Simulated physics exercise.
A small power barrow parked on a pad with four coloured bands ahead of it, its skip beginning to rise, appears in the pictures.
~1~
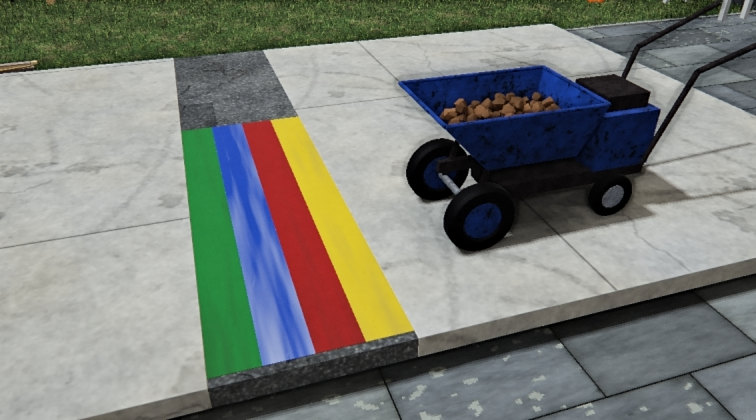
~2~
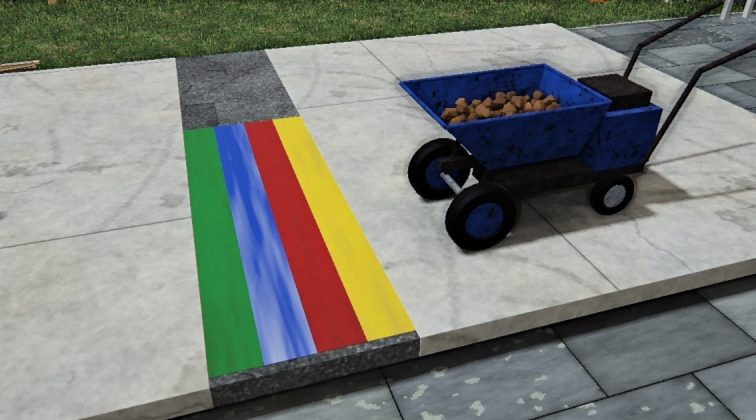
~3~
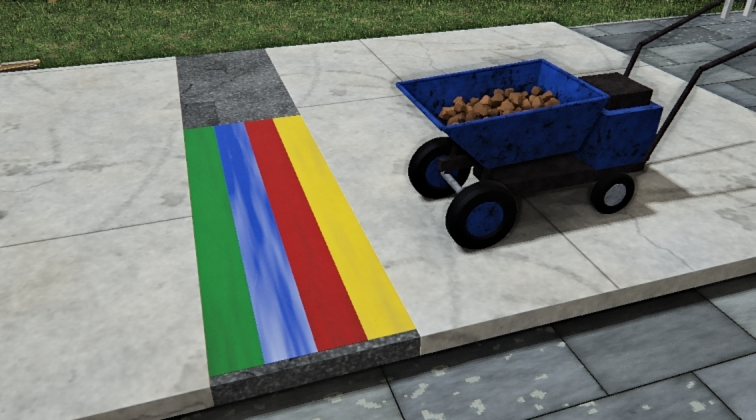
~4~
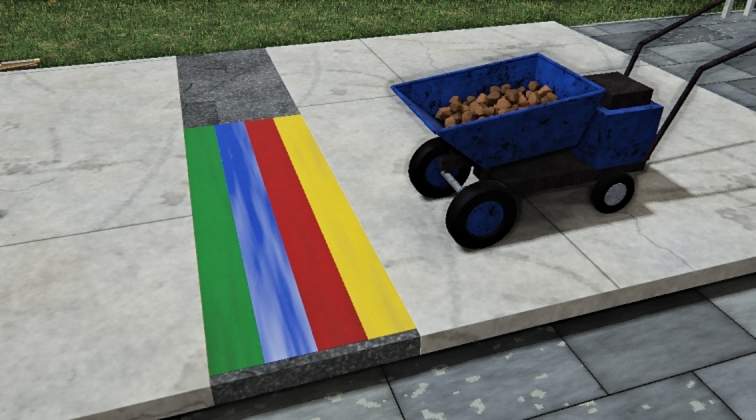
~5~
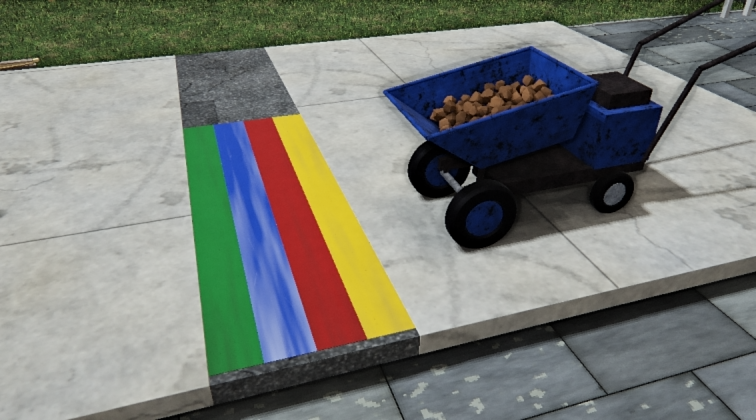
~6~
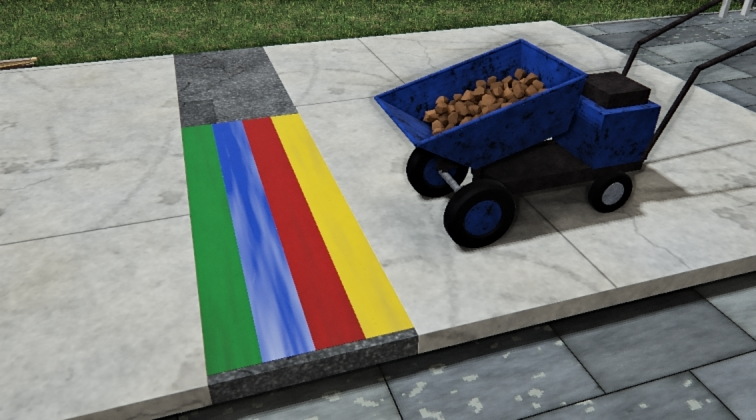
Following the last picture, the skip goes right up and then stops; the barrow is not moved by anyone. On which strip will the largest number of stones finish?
The largest number finish on the red strip.
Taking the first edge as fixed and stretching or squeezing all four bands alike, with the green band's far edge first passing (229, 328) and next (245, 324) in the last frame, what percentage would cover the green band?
Near 10 in a hundred and near 10 in a hundred.
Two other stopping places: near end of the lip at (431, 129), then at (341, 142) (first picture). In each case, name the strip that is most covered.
Place 1 - the red strip; place 2 - green.
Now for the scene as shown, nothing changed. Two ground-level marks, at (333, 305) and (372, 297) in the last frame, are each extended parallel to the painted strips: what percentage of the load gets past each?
Respectively 50 and 80 %.
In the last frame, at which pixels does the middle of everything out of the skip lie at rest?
Somewhere close to (307, 238) in the last picture.
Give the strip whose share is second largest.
That would be the yellow strip.
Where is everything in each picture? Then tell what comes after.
In the first frame, lip of the skip at (446, 127), level; top of the load at (509, 111), clay clods; yellow strip at (371, 296); red strip at (325, 305); blue strip at (278, 316); green strip at (228, 326).
In the second frame, lip of the skip at (446, 128), level; top of the load at (519, 105).
In the third frame, lip of the skip at (442, 129), tipped barely; top of the load at (517, 102).
In the fourth frame, lip of the skip at (436, 133), tipped a little; top of the load at (522, 103).
In the fifth frame, lip of the skip at (428, 138), tipped a little; top of the load at (527, 95).
In the sixth frame, lip of the skip at (417, 145), tipped clearly; top of the load at (519, 91); yellow strip at (371, 293); red strip at (325, 302); blue strip at (278, 312); green strip at (228, 323).
Soon after the last picture, skip tipped steeply; all in the skip.
A little later, skip tipped steeply; most in the skip; a small part over the yellow strip; a stray few over the red strip.
Later still, skip tipped right over; a small part in the skip; about a quarter over the yellow strip; about a third over the red strip; about a quarter over the blue strip; a small part over the green strip; a stray few off the paint.
At rest, skip tipped right over; a small part in the skip; about a quarter over the yellow strip; about a third over the red strip; about a quarter over the blue strip; a small part over the green strip; a stray few off the paint.
